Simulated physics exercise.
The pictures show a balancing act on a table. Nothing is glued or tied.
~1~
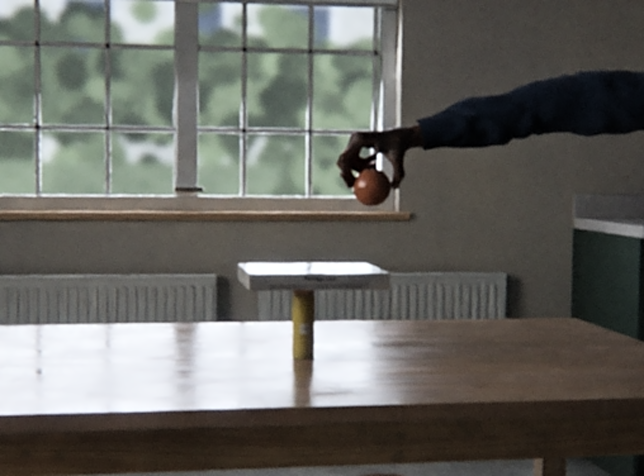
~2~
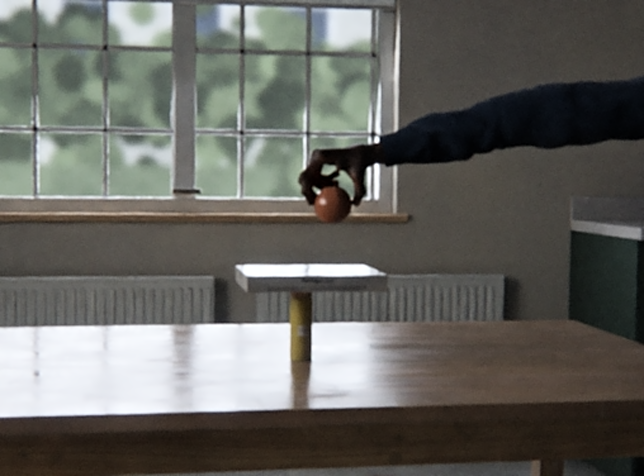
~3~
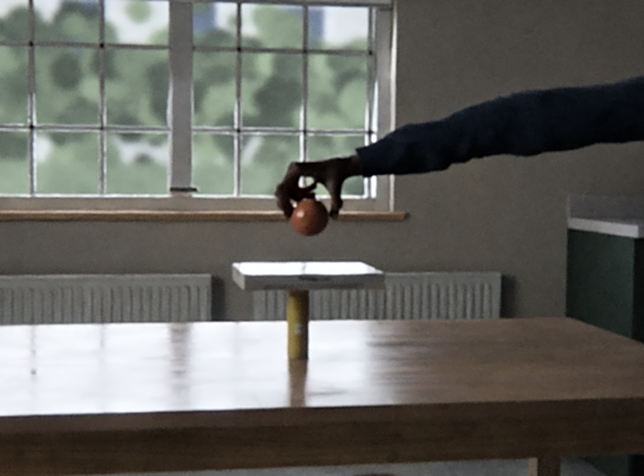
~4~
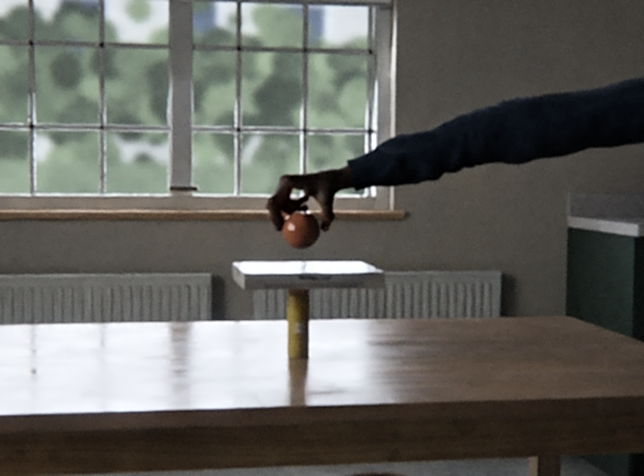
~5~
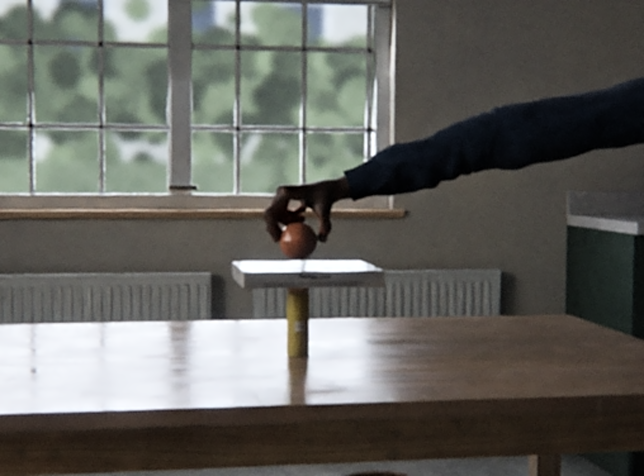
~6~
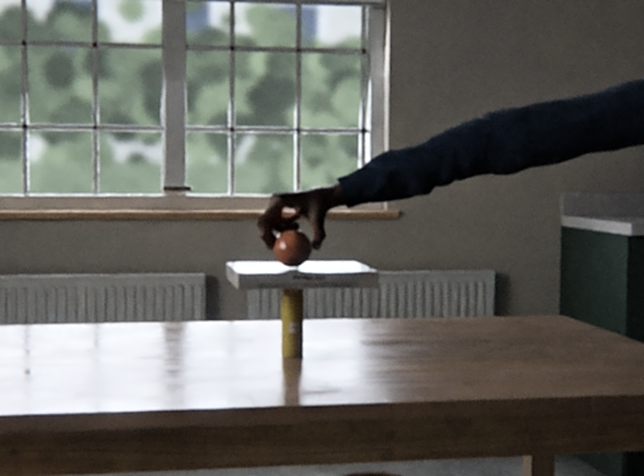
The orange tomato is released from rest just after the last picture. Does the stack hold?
Outcome: The stack stays up.
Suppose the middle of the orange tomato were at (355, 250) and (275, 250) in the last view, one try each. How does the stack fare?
In the first case it loses its balance; in the second case it keeps its balance.
Then, 0.20 s later than the last frame, all is still.
Then, 0.70 s later than the last frame, orange tomato resting near (293, 249).
When it is over, all 3 as before. End places, in pixels of the last picture, orange tomato near (293, 249). The stack keeps its balance.
